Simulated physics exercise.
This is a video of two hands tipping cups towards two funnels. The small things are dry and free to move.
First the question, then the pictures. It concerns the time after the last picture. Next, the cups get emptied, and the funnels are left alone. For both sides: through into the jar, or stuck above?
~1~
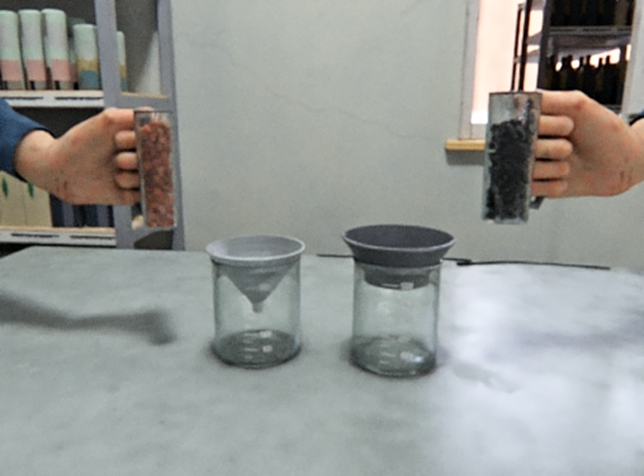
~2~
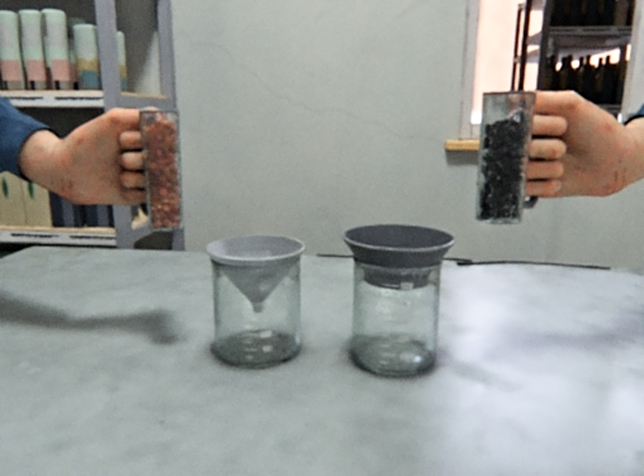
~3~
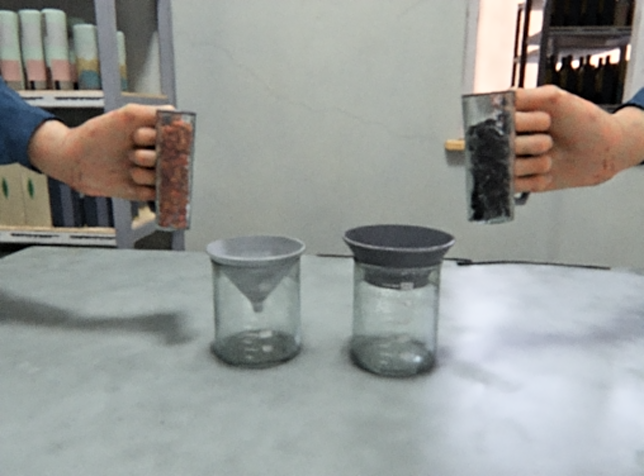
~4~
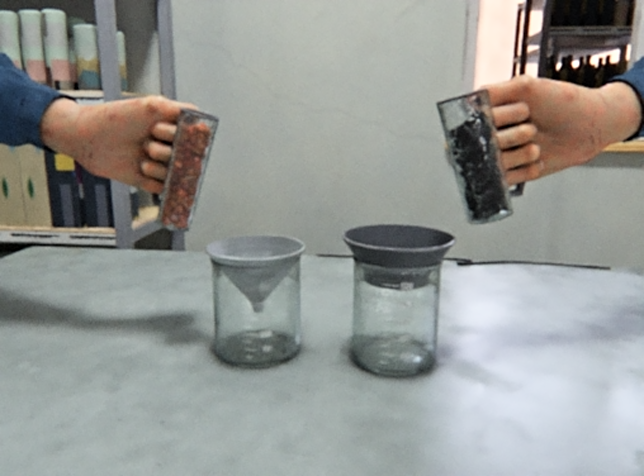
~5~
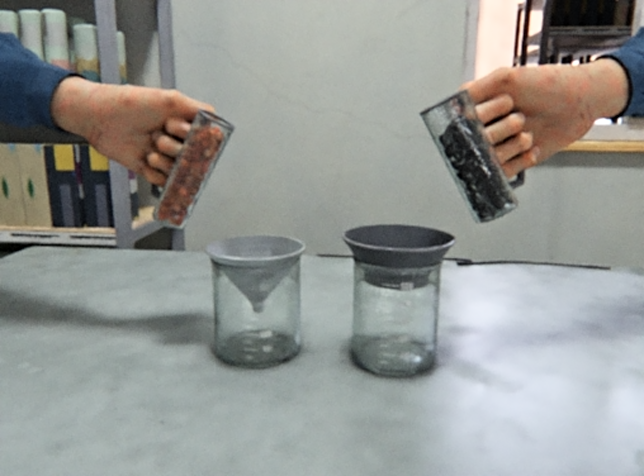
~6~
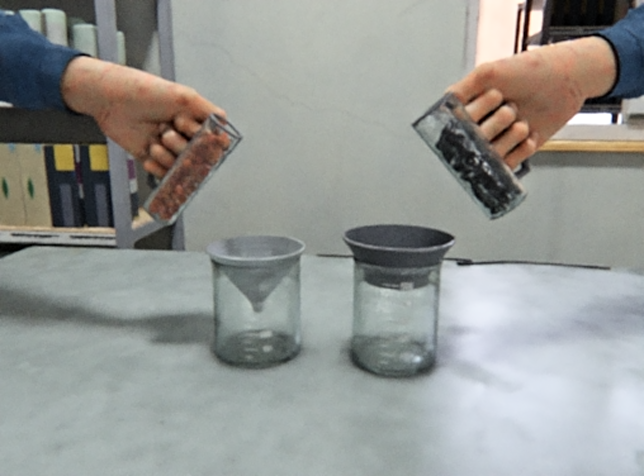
Left: Stuck, right: Flowing.
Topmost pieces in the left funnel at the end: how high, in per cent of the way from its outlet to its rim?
Estimate: Close to 90 %.
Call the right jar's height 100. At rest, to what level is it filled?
My guess would be near 25 per cent.
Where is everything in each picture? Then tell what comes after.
Left funnel at (256, 255), outlet at (258, 309), about one piece wide; left cup at (157, 170), holding clay pellets; right funnel at (398, 245), outlet at (396, 279), about 6 pieces wide; right cup at (510, 158), holding black beans, in the first frame.
Left cup at (163, 171), upright; right cup at (503, 158), upright, in the second frame.
Left cup at (174, 171), tipped 5°; right cup at (490, 158), tipped 5°, in the third frame.
Left cup at (186, 171), tipped 17°; right cup at (476, 158), tipped 17°, in the fourth frame.
Left cup at (192, 171), tipped 29°; right cup at (470, 158), tipped 29°, in the fifth frame.
Left funnel at (256, 255), outlet at (258, 309); left cup at (192, 171), tipped 40°; right funnel at (398, 245), outlet at (396, 279); right cup at (470, 158), tipped 40°, in the sixth frame.
Then, 0.26 s past the last view, left, all still in the cup; right, all still in the cup.
Then, 0.58 s past the last view, left, all still in the cup; right, all still in the cup.
Then, 0.93 s past the last view, left, most still in the cup, a small part in or over the funnel; right, nearly all still in the cup, a stray few down in the jar.
Finally, left, nearly all stuck in the funnel, a stray few down in the jar; right, all down in the jar.
